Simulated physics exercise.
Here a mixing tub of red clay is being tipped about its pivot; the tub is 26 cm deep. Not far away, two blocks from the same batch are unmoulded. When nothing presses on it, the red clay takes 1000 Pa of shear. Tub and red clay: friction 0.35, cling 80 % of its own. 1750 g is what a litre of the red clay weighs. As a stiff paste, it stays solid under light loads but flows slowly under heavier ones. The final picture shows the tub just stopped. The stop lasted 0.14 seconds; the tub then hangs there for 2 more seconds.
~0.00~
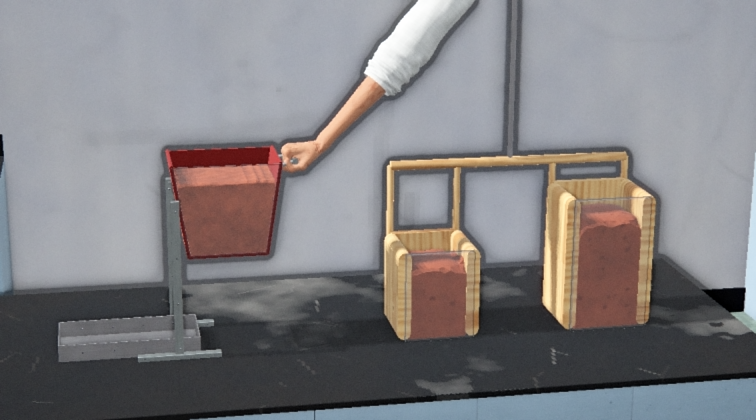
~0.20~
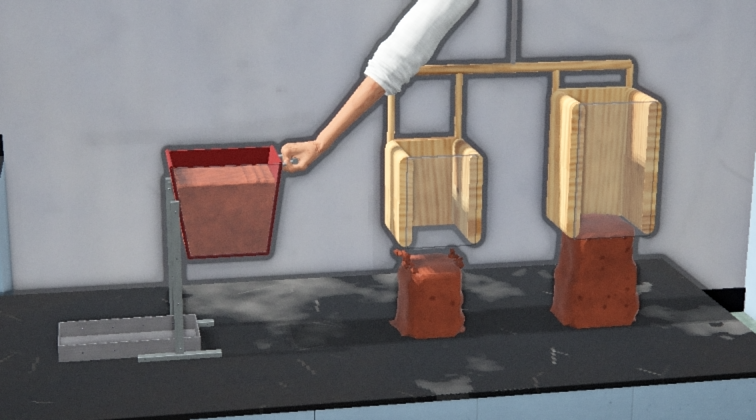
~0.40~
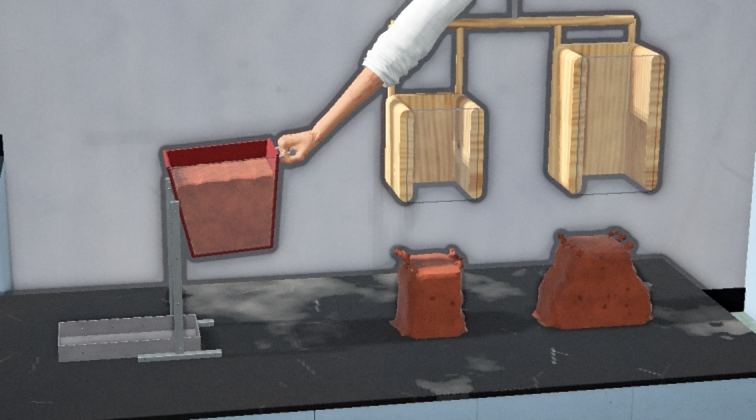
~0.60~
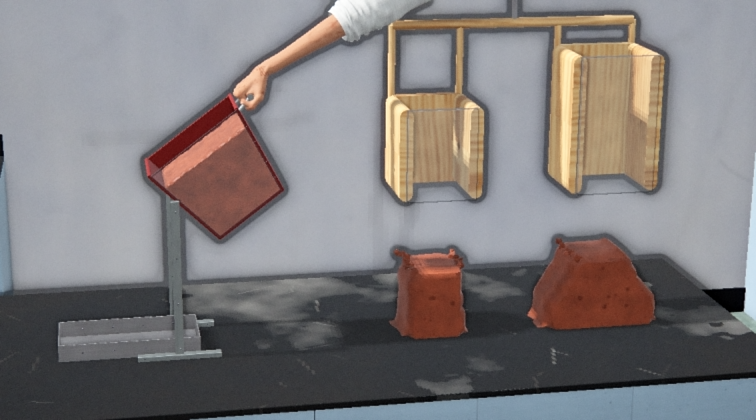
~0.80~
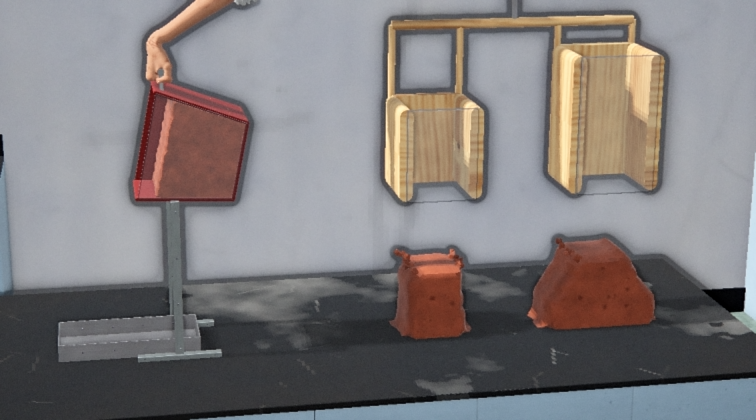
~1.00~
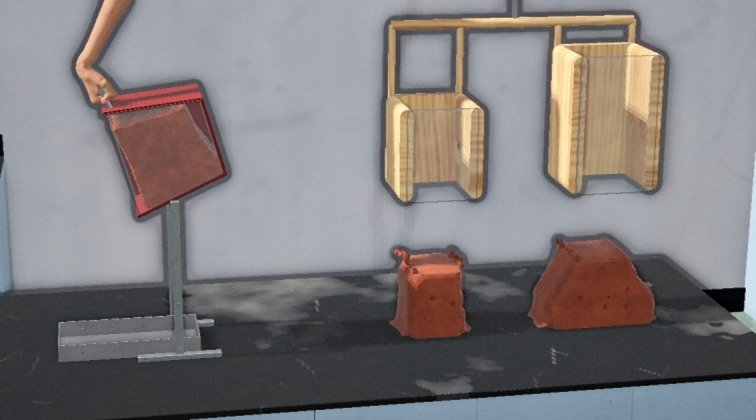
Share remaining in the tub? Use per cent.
Close to 9 %.
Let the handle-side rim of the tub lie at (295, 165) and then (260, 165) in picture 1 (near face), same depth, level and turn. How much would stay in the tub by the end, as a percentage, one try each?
12 %, then 10 %.
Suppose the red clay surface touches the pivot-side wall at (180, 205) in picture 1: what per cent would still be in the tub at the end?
It would be close to 40 percent.
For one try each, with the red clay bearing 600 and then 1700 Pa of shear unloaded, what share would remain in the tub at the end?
Roughly 20 % followed by roughly 12 %.
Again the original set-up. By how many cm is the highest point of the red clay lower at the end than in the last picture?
Roughly 16 cm.
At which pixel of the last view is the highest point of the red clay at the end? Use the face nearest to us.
The highest point is near (218, 162) in the last picture.
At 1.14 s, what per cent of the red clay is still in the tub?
It comes to about 70 percent of the start.
After 1.14 s, the tub is at 106 degrees and holds 71 %.
After 1.31 s, the tub is at 106 degrees and holds 30 %.
After 1.48 s, the tub is at 106 degrees and holds 26 %.
After 1.65 s, the tub is at 106 degrees and holds 15 %.
After 3.00 s, at the end, the tub is at 106 degrees and holds 9 %.
